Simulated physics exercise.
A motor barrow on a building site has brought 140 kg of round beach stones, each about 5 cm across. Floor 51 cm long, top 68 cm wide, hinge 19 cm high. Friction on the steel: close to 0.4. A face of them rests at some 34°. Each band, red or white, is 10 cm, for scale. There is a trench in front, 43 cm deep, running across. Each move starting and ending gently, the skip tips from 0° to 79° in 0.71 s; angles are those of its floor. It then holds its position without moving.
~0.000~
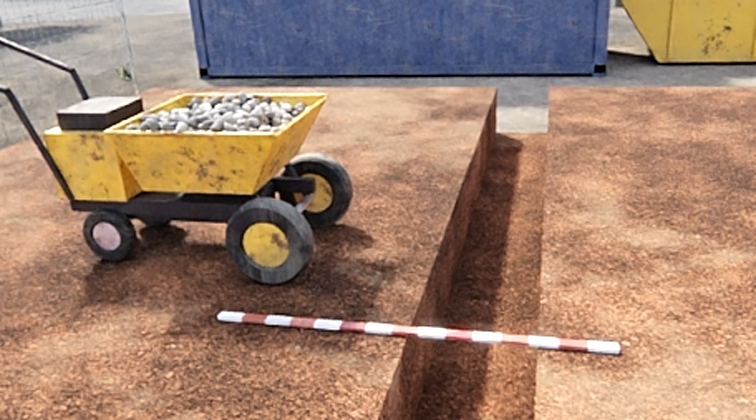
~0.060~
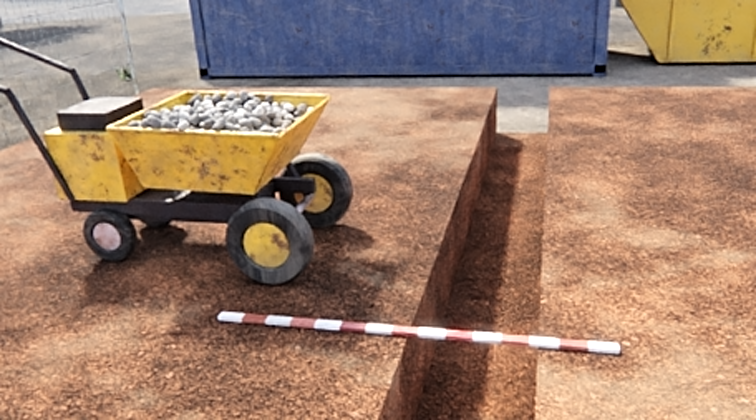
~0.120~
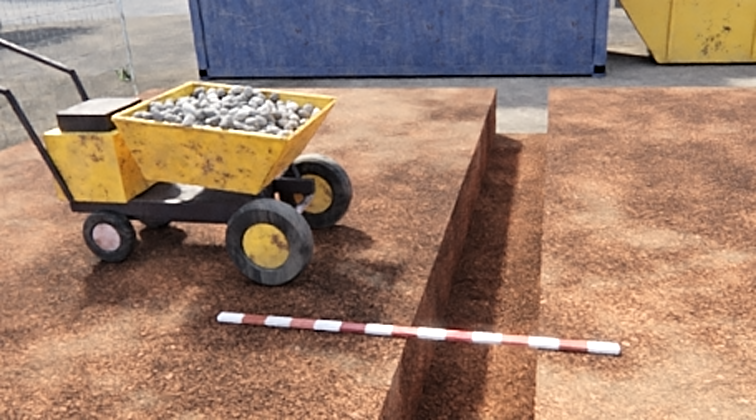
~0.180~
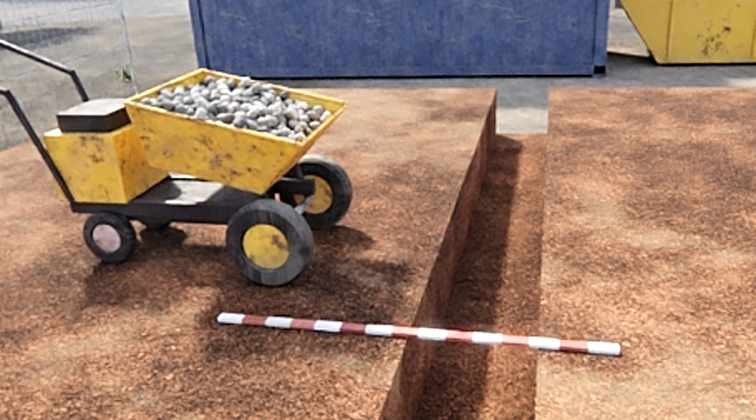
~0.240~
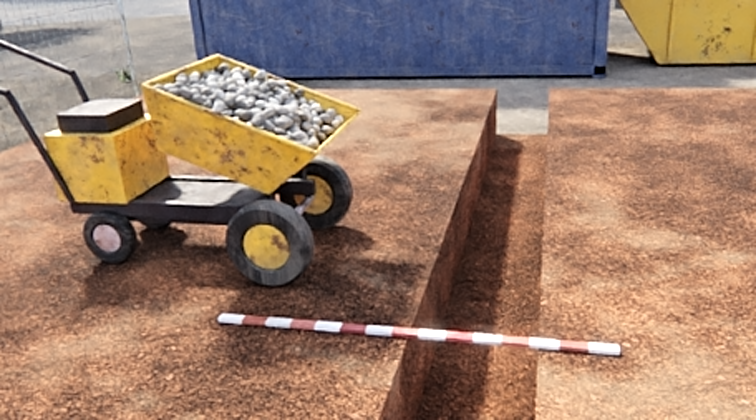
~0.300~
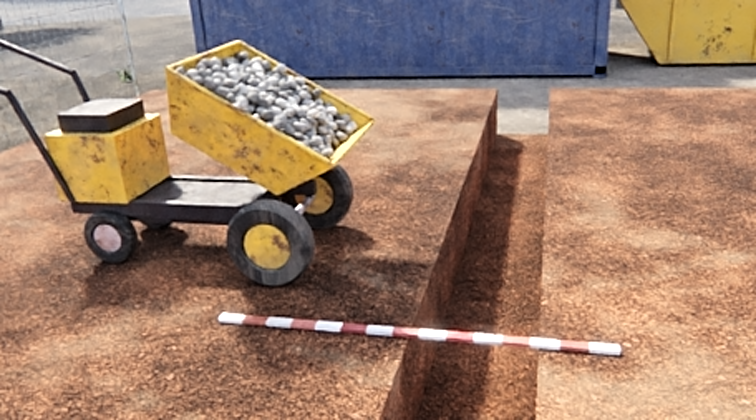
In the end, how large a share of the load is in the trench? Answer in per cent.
A share of roughly 93 %.
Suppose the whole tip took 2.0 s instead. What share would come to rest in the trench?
I'd put it at roughly 90 per cent.
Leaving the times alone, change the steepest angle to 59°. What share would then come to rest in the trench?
Then close to 55 per cent.
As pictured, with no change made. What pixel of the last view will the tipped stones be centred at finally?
Roughly at (494, 332).
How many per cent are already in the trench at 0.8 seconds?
By that moment, roughly 45 per cent of the load.
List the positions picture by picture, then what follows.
The first frame shows lip at (275, 136), floor tilted 0°, highest stones at (231, 106).
The second frame shows lip at (278, 137), floor tilted 2°, highest stones at (225, 104); the stones move at 0.4 m/s on average.
In the third frame, the skip is at 6°, its lip at (287, 140); the top of the load is at (204, 100); the stones move at 0.8 m/s on average.
In the fourth frame, the skip is at 13°, its lip at (300, 145); the top of the load is at (208, 89); the stones move at 1.1 m/s on average.
In the fifth frame, the skip is at 21°, its lip at (316, 154); the top of the load is at (212, 76); the stones move at 1.3 m/s on average.
In the sixth frame, the skip is at 30°, its lip at (333, 166); the top of the load is at (230, 64); the stones move at 1.4 m/s on average.
After 0.5 s the floor is at 66°; 100 % in the skip; the foremost stones are at (389, 184).
After 0.8 s the floor is at 79°; 45 % in the skip, 10 % short of the trench, 45 % in the trench; the foremost stones are at (511, 305).
After 1.2 s the floor is at 79°; 8 % in the skip, 9 % short of the trench, 82 % in the trench; the foremost stones are at (534, 349).
After 3.1 s the floor is at 79°; 0 % in the skip, 7 % short of the trench, 93 % in the trench; the foremost stones are at (535, 338).
